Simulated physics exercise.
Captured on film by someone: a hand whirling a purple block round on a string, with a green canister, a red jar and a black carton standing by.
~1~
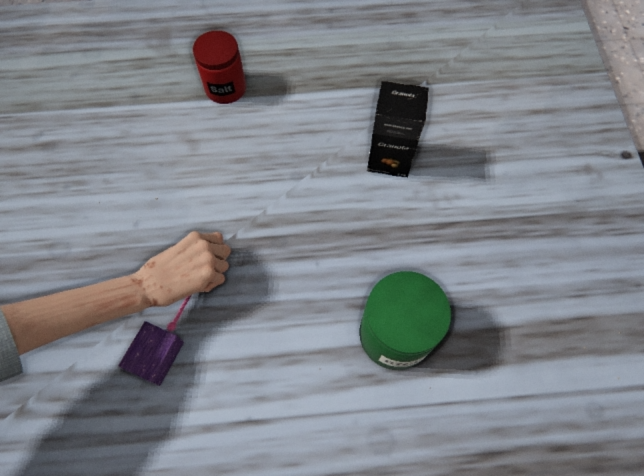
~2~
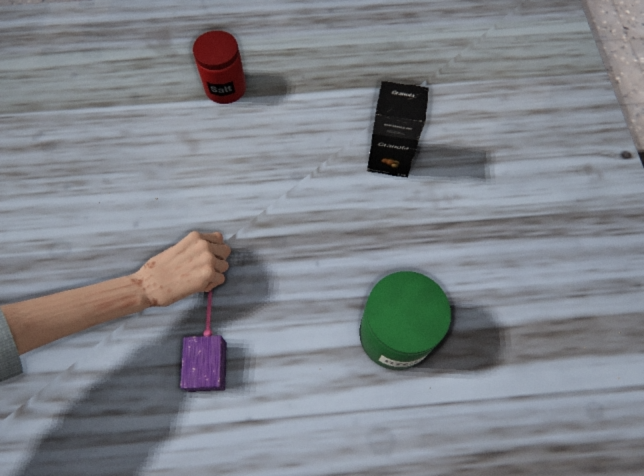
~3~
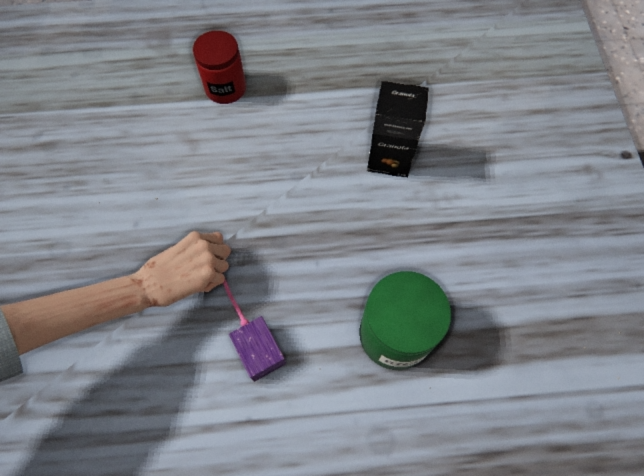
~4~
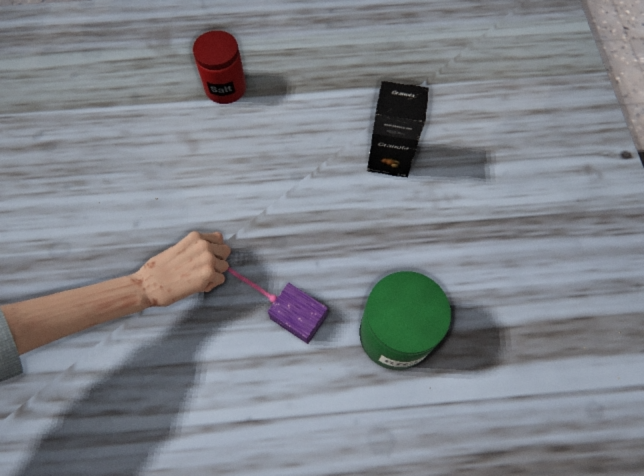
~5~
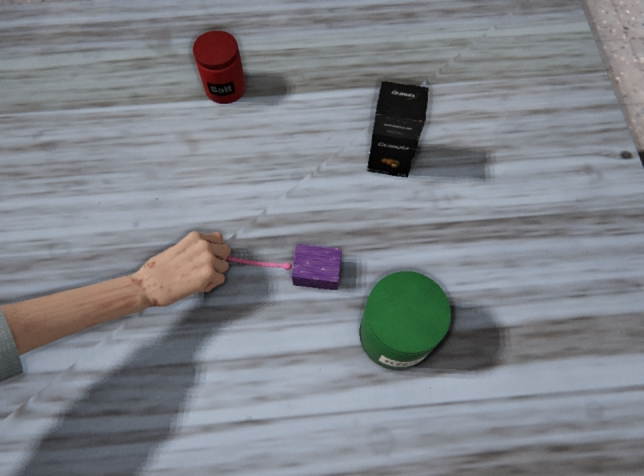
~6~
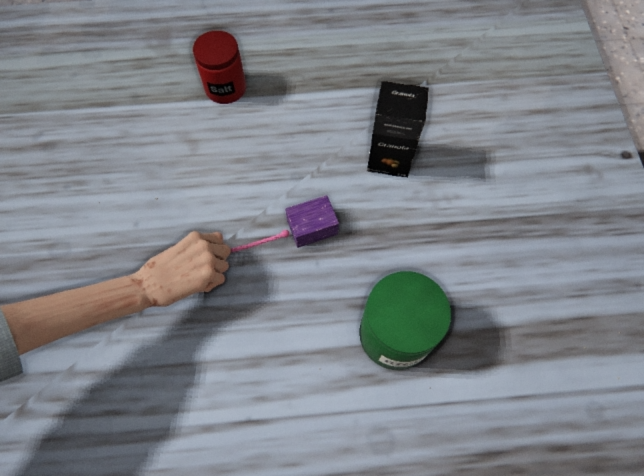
On a pale wooden surface, a hand swung a purple block on a pink string anticlockwise, from below the fist round to its right, while a green canister, red jar and black carton stayed still.
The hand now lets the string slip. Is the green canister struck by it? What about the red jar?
The green canister is not struck; the red jar is struck by it.
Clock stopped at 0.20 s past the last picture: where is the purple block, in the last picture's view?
By that time: (241, 105).
Then, 0.08 s on from there, block near (270, 151).
Then, 0.20 s on from there, block near (241, 104); red jar pushed aside.
In the end, block near (241, 104); red jar pushed aside. The green canister stays untouched and the red jar gets hit.
